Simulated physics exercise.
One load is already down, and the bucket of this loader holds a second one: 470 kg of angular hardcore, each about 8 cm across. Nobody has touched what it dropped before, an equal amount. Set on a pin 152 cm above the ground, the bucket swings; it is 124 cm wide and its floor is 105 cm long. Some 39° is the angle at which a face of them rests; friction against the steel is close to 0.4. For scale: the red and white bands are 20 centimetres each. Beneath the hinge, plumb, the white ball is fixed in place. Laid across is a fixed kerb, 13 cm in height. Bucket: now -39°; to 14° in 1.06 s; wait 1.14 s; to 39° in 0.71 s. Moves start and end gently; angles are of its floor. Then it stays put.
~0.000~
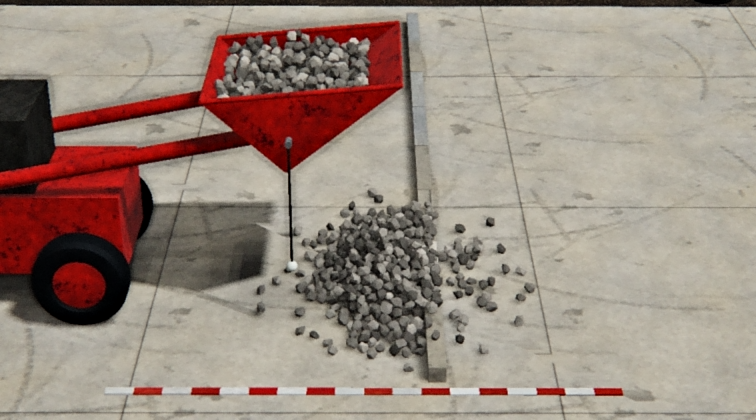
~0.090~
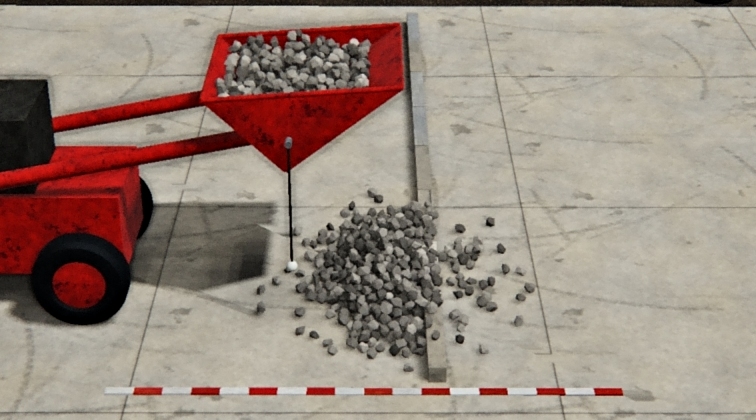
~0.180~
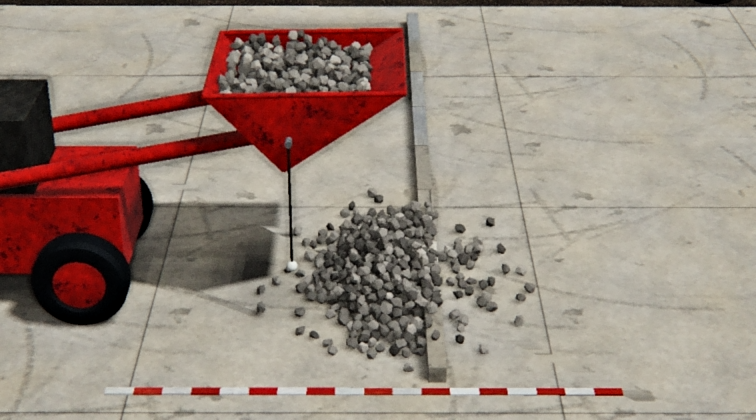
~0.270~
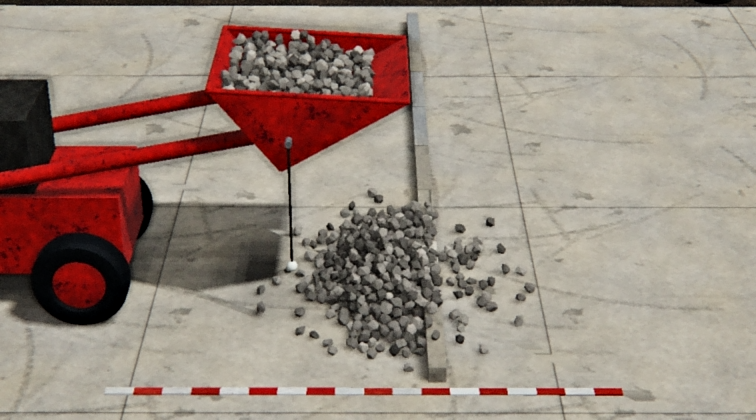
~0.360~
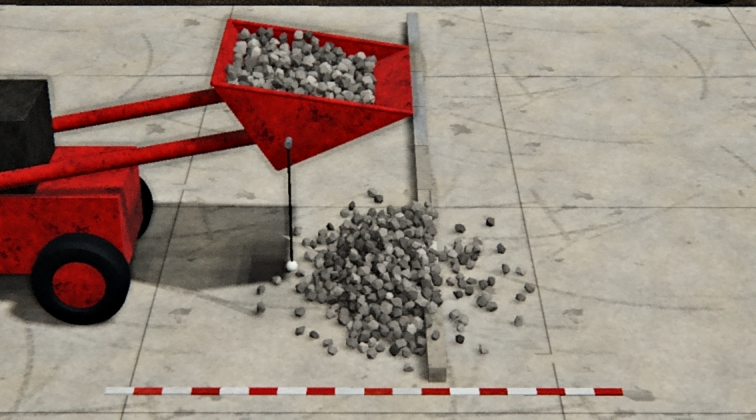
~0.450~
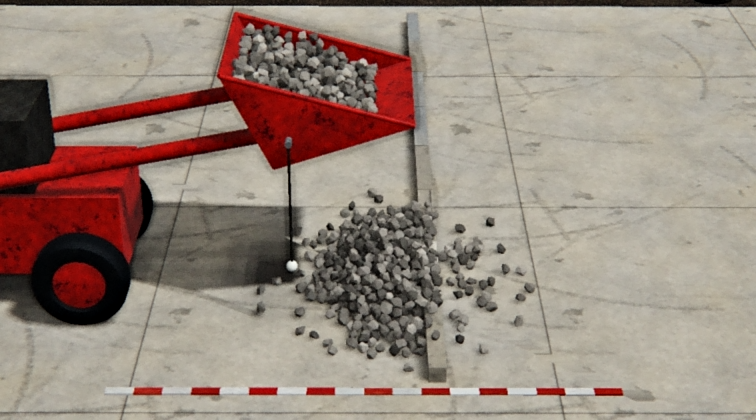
A red machine with a black block on top and dark wheels stands at the left on a pale slab floor, seen from the side and slightly above. Its two arms hold a red bucket of grey stones, beside a grey kerb with a stone heap across it, behind a red-and-white strip. The bucket slowly tilts clockwise, its right edge lowering and left rising, while the heap stays still.
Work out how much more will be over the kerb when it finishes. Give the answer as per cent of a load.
Around 65 out of 100.
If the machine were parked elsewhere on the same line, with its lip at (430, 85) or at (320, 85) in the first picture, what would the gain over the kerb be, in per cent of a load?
First place about 90 %, second about 0 %.
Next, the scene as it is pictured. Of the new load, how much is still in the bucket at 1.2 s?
Close to 100 in a hundred.
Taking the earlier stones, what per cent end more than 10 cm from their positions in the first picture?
The answer is about 5 per cent.
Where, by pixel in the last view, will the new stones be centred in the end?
Their centre ends up near (453, 262).
After 0.8 s the floor is at 6°; in per cent of one load, 100 in the bucket, 93 on this side of the kerb, 7 over the kerb; the foremost stones are at (510, 274).
After 1.2 s the floor is at 14°; in per cent of one load, 100 in the bucket, 93 on this side of the kerb, 7 over the kerb; the foremost stones are at (510, 274).
After 3.4 s the floor is at 39°; in per cent of one load, 19 in the bucket, 153 on this side of the kerb, 28 over the kerb; the foremost stones are at (537, 267).
After 6.1 s the floor is at 39°; in per cent of one load, 0 in the bucket, 128 on this side of the kerb, 72 over the kerb; the foremost stones are at (598, 273). Net gain over the kerb, 65.
